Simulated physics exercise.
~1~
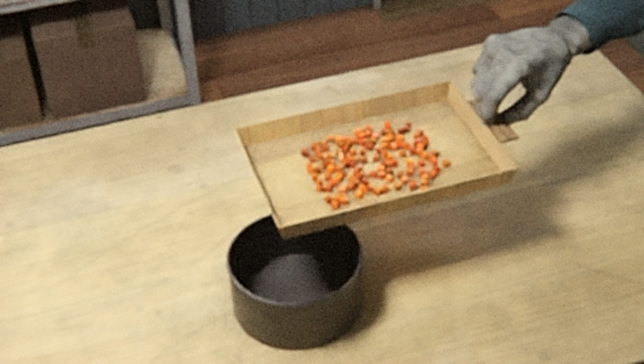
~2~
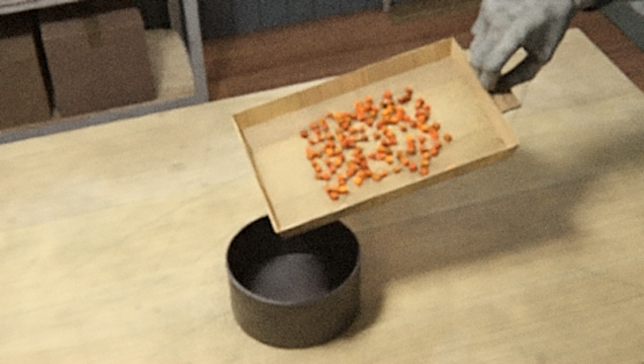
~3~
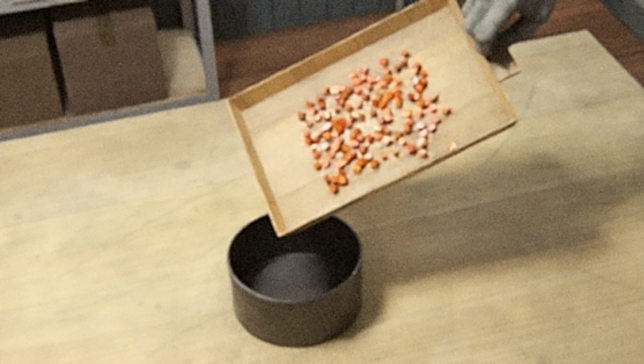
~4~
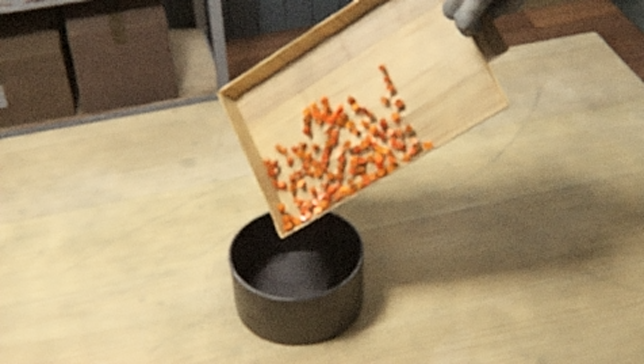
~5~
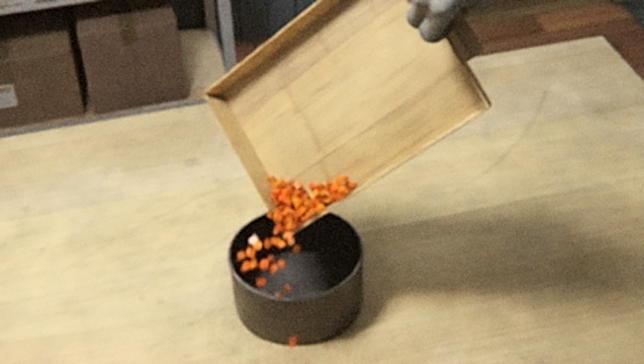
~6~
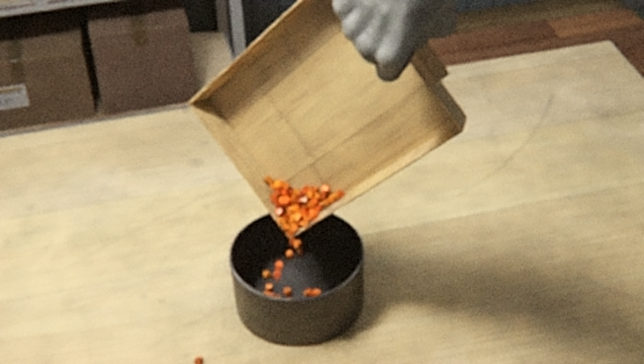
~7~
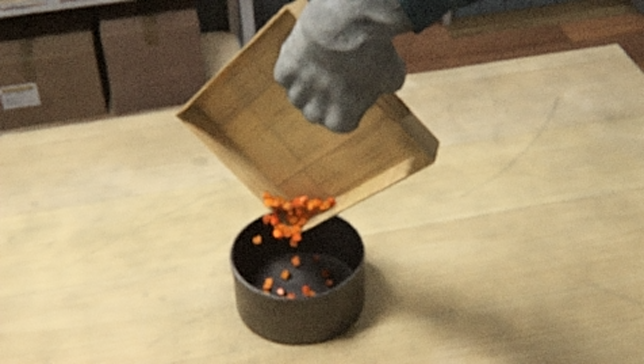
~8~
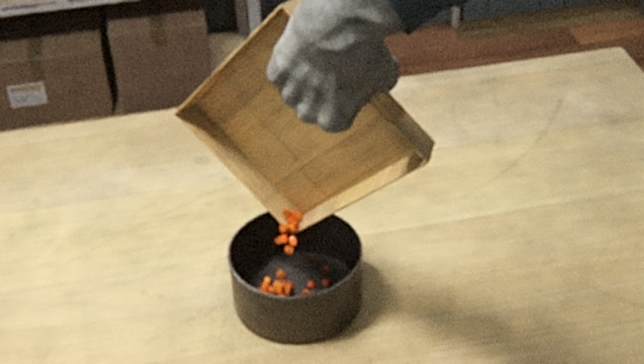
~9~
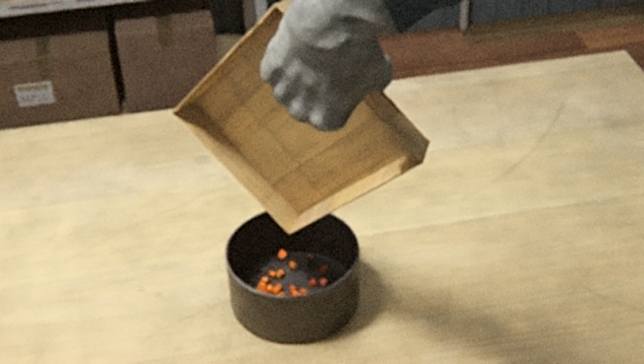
A shallow wooden tray of small orange carrot pieces was tipped steadily by a gray-gloved hand until they slid to its lower corner and tumbled into the dark pot below, a stray or two missing, leaving the tray empty above it.
